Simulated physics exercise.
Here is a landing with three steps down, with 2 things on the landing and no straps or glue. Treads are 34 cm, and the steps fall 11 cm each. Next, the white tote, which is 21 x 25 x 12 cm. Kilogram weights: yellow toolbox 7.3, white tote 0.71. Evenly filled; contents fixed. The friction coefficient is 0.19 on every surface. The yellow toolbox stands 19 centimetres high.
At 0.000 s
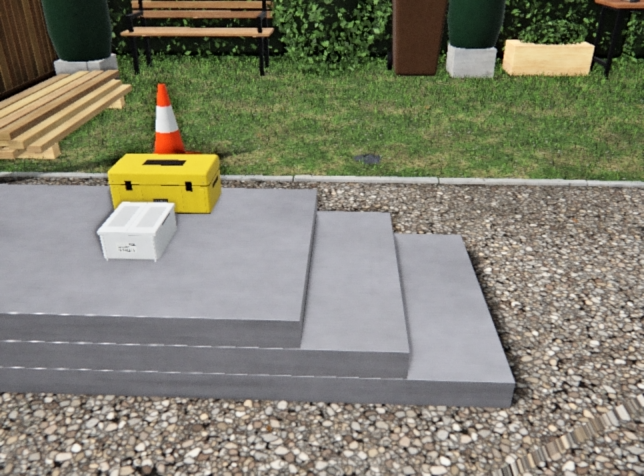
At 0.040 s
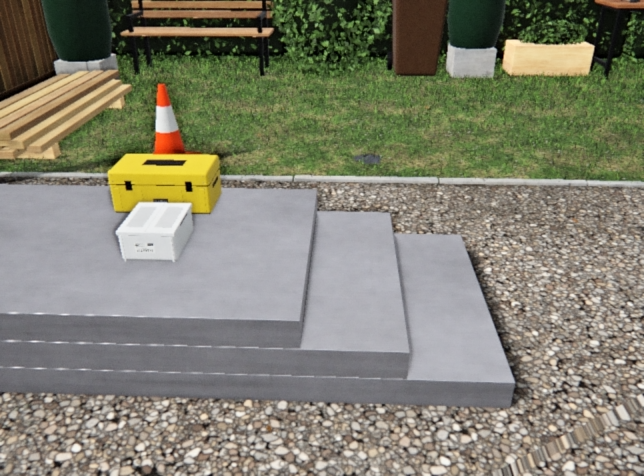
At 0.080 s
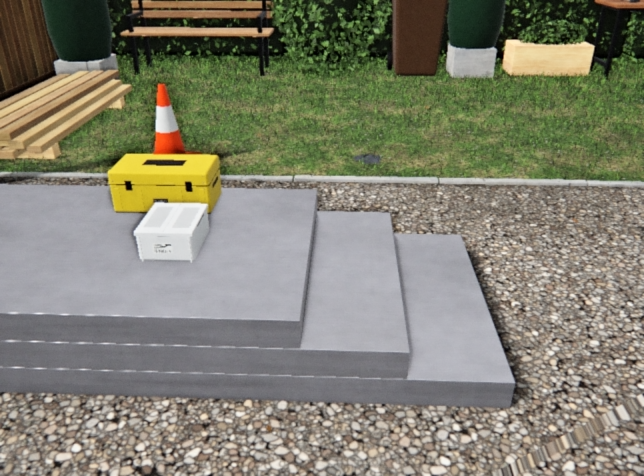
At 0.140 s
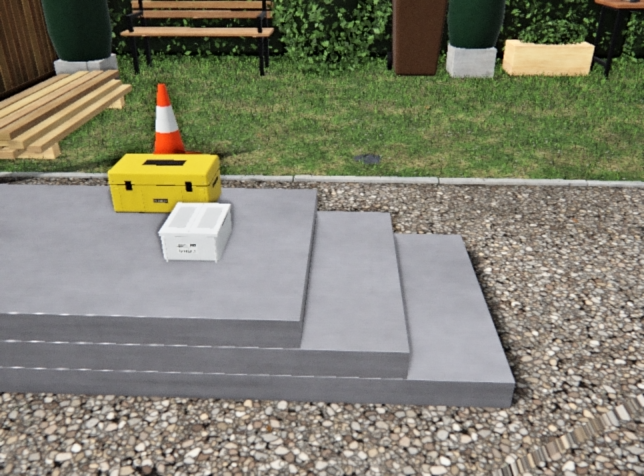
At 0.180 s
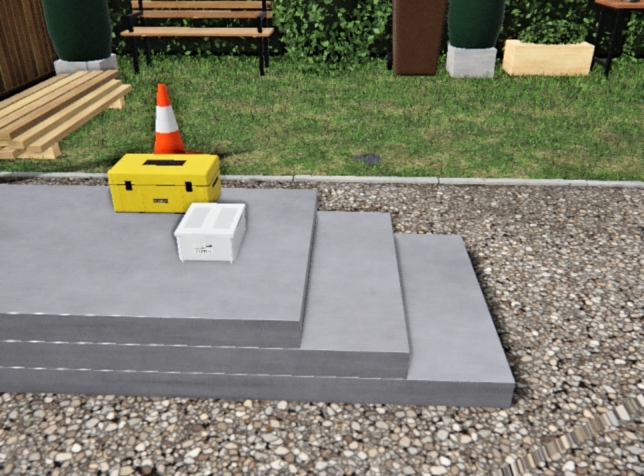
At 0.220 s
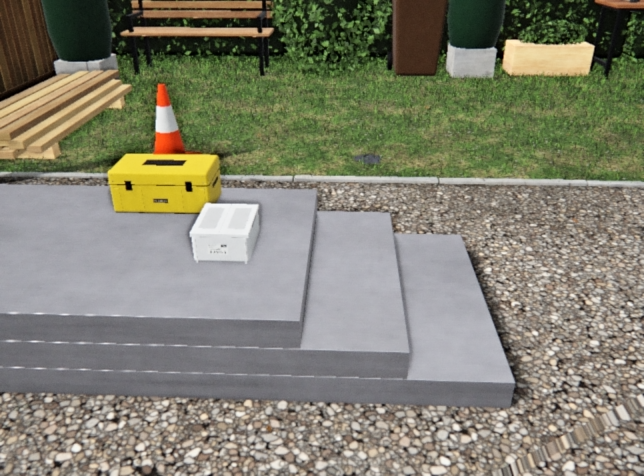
In a garden, on a grey landing with steps beside gravel and grass, a white tote sits in front of a yellow toolbox and an orange-and-white cone. The tote slides steadily to the right across the landing, moving past the toolbox and nearer the steps, while the toolbox stays still.
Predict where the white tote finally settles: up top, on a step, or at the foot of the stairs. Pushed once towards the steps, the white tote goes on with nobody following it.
On a step.
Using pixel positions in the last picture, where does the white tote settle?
Around (358, 261).
After 0.32 s, 18 cm of landing left; white tote near (259, 233).
After 0.52 s, -0 cm past the top edge and 0 cm lower; white tote near (308, 234).
After 0.72 s, 12 cm past the top edge and 6 cm lower; white tote near (343, 250).
In the end (1.3 s), 18 cm past the top edge and 11 cm lower; yellow toolbox under 12 cm from the start. At the end, from the last picture's camera, white tote near (358, 261).
